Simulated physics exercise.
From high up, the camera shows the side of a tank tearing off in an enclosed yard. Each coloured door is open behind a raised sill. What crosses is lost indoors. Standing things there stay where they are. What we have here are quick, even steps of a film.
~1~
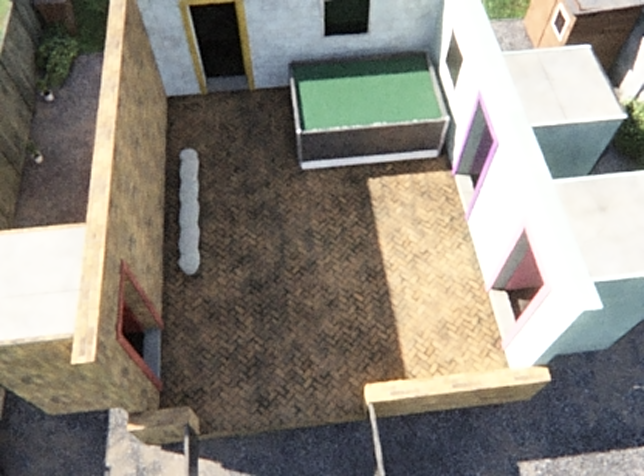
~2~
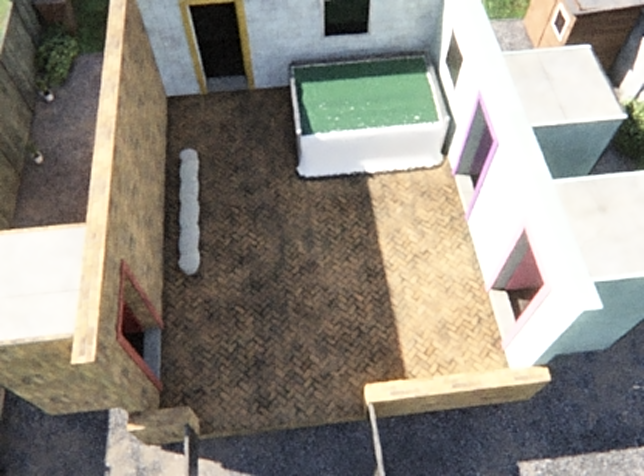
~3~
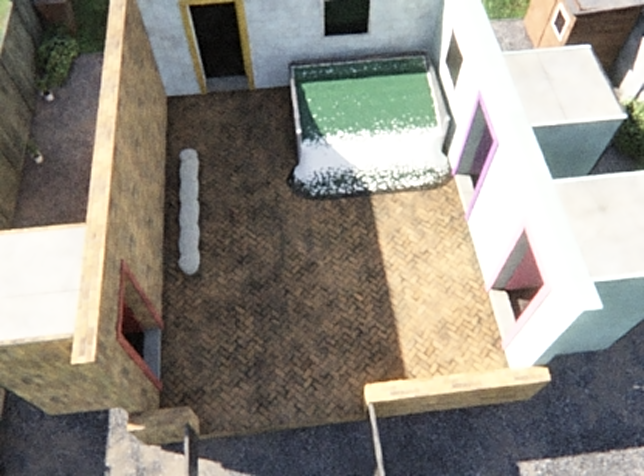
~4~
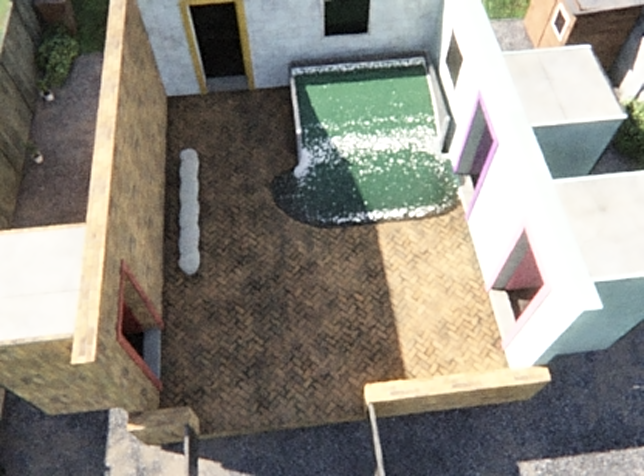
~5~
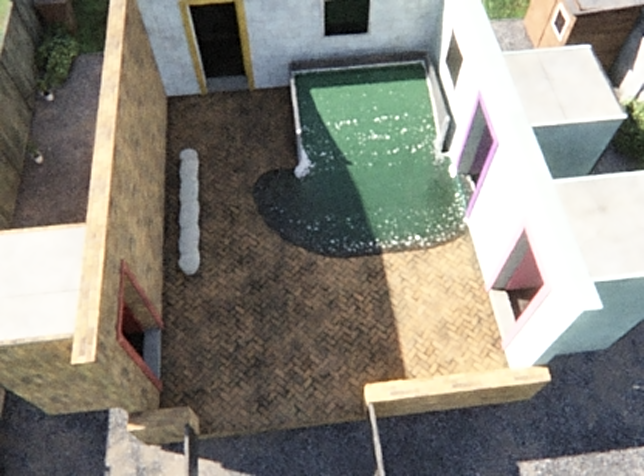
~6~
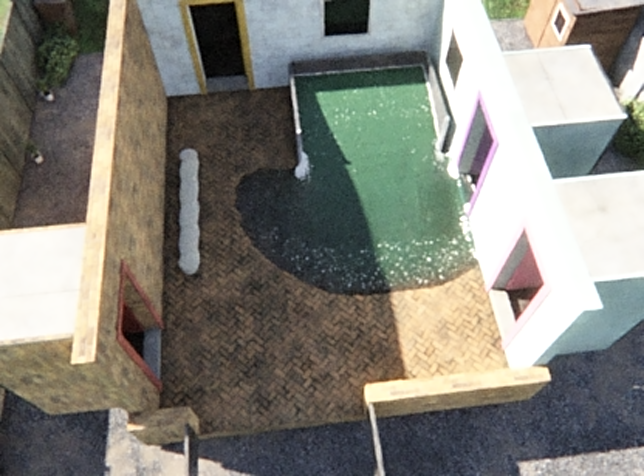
Green water bursts from the open side of a tank and spreads across the brick-paved yard.
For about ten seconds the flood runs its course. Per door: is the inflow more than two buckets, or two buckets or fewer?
In the end the yellow door doesn't get too much water coming through, the pink door gets too much water coming through, the purple door gets too much water coming through, the red door gets too much water coming through.
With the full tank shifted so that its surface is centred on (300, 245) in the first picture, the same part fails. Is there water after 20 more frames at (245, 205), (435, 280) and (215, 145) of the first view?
Check in sequence: Still parched, soaked through, still parched.
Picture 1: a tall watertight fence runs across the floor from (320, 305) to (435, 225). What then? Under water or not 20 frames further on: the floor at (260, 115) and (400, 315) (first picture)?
Result, in order: Bone-dry / swamped.
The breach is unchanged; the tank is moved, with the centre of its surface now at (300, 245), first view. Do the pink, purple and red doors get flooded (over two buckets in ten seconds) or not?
The pink door overshoots the limit, the purple door falls short, and the red door falls short.
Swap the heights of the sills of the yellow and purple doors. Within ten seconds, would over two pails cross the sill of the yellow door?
Then: The yellow one keeps below it.
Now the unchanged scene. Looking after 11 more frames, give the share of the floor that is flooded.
Around 70 in a hundred.
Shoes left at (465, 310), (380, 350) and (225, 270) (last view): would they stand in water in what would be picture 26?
In that order the points end up soaked, soaked and soaked.
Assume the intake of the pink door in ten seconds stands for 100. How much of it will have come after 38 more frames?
Approximately 100 per cent.
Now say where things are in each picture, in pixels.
In the first picture, the open tank at (365, 93) is whole and still.
In the second picture, the front is at (298, 169), out from the gap at (371, 146).
In the third picture, water pours out at (371, 149) and has run to (452, 172).
In the fourth picture, water pours out at (370, 150) and has run to (283, 205).
In the fifth picture, the front is at (271, 222), out from the gap at (370, 151).
In the sixth picture, the front is at (333, 288), out from the gap at (370, 151).
A moment on, water covers 60 % of the floor; the yellow door not reached, the pink door wet at the sill, nothing in, the purple door over two buckets in, the red door not reached.
Next, water covers 70 % of the floor; the yellow door not reached, the pink door wet at the sill, nothing in, the purple door over two buckets in, the red door wet at the sill, nothing in.
Then, water covers 70 % of the floor; the yellow door not reached, the pink door far over two buckets in, the purple door over two buckets in, the red door wet at the sill, nothing in.
Later, water covers 75 % of the floor; the yellow door not reached, the pink door far over two buckets in, the purple door over two buckets in, the red door far over two buckets in.
In the end, water covers 95 % of the floor; the yellow door wet at the sill, nothing in, the pink door far over two buckets in, the purple door over two buckets in, the red door far over two buckets in.
